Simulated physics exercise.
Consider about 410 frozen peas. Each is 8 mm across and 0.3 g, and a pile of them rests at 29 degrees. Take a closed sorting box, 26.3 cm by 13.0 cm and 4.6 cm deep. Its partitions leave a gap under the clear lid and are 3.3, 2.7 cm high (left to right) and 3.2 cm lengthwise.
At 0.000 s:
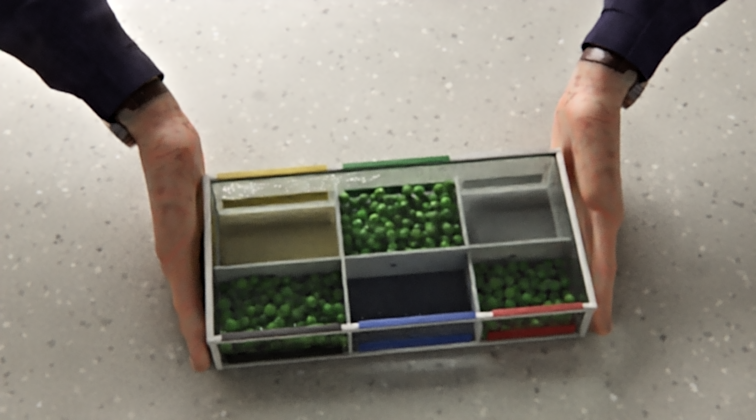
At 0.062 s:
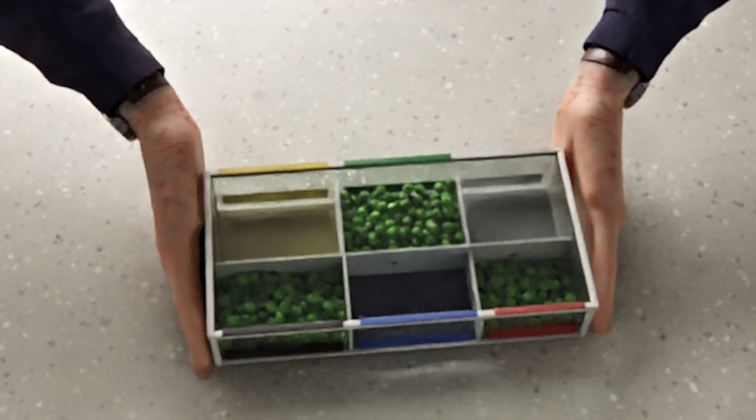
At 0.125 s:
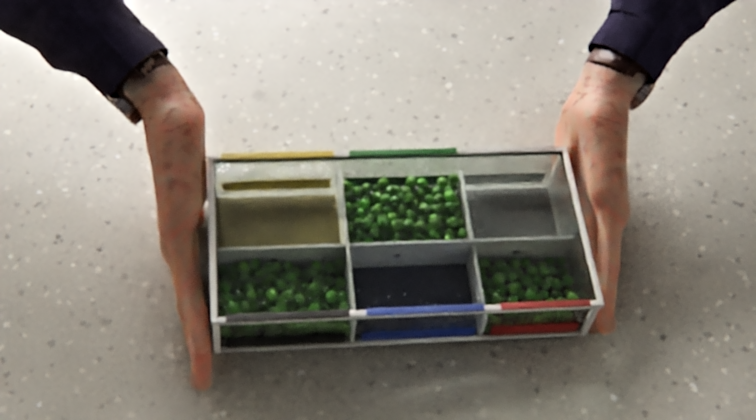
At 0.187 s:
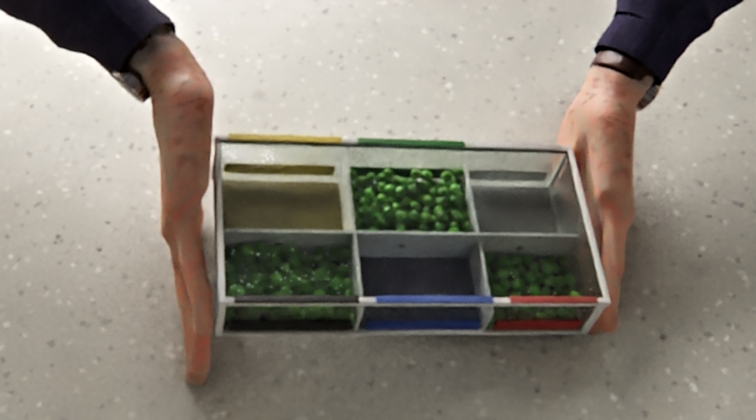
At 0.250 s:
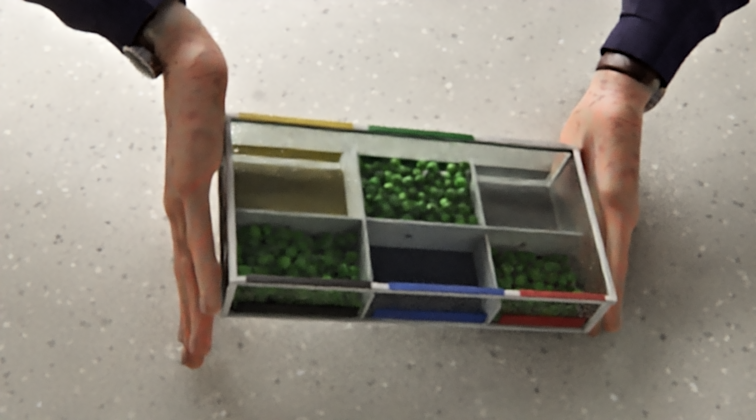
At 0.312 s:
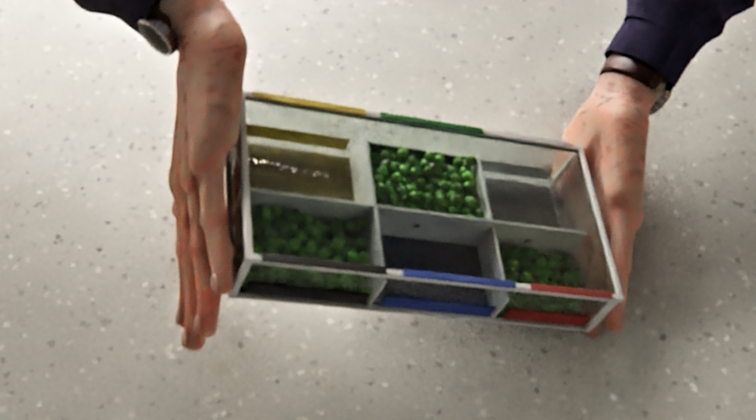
At the start, two hands hold a clear-lidded sorting box nearly level above a speckled surface, with green peas in three of its six compartments. The hands then tilt the box, slowly at first and then faster, its left side rising, while the peas stay in their same compartments.
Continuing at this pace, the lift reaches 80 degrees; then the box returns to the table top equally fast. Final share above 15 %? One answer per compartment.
Red: Above, blue: Below or equal, green: Above, yellow: Below or equal, white: Above, black: Above.
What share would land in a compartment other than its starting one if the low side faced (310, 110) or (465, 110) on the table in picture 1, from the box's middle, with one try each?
First try: About 10 percent; second try: About 20 percent.
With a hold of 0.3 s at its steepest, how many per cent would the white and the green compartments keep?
White 30; green 20.
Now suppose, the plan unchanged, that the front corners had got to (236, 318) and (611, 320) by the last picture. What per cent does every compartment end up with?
Red 30, blue 0, green 30, yellow 0, white 5, black 35.
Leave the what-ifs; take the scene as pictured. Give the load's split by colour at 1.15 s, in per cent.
In per cent: Red 20; blue 5; green 30; yellow 0; white 15; black 35.
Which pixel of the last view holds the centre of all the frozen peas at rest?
I'd say roughly (460, 269).
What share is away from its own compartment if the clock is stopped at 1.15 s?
Value: Close to 20 %.
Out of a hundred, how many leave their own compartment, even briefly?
I'd guess roughly 30 percent.
After 1.15 s, tilt 79 degrees; red 20 %, blue 5 %, green 30 %, white 15 %, black 35 %.
Then, at 1.71 s, tilt 34 degrees; red 20 %, blue 5 %, green 25 %, white 25 %, black 30 %.
After 2.33 s, tilt 0 degrees; red 20 %, blue 5 %, green 25 %, white 25 %, black 30 %.
By 2.9 s all is still; red 20 %, blue 5 %, green 25 %, yellow 0 %, white 25 %, black 30 %.
